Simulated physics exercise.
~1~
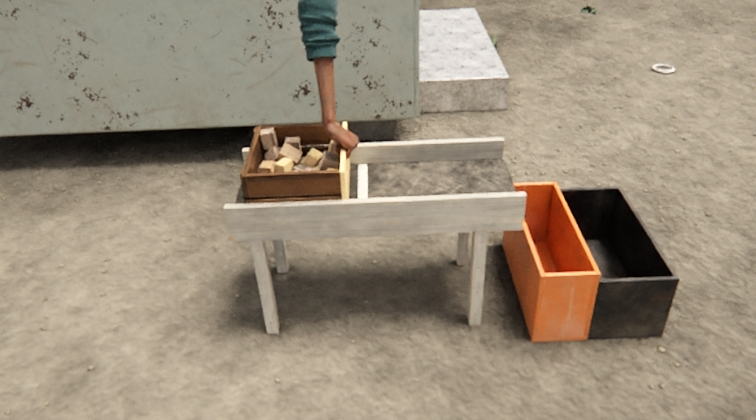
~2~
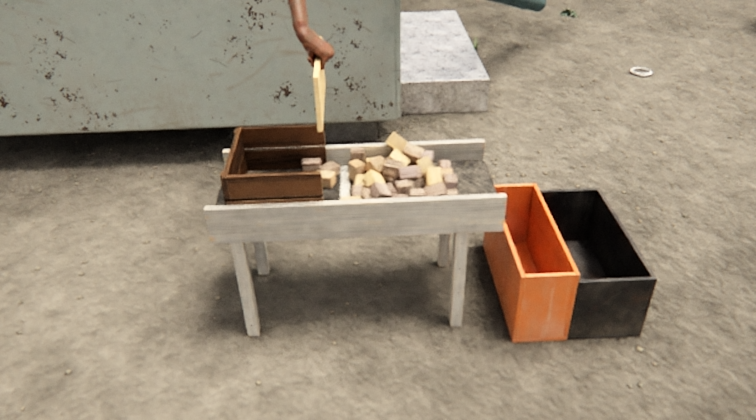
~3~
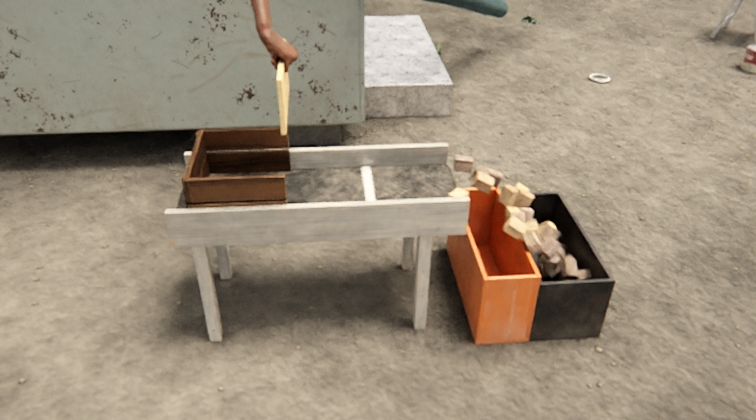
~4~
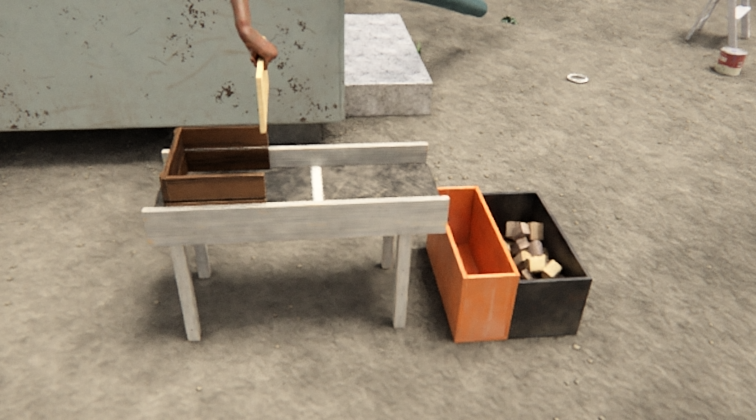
Wooden blocks ride the belt from a brown pen, fly over an orange tote and land in a black box.
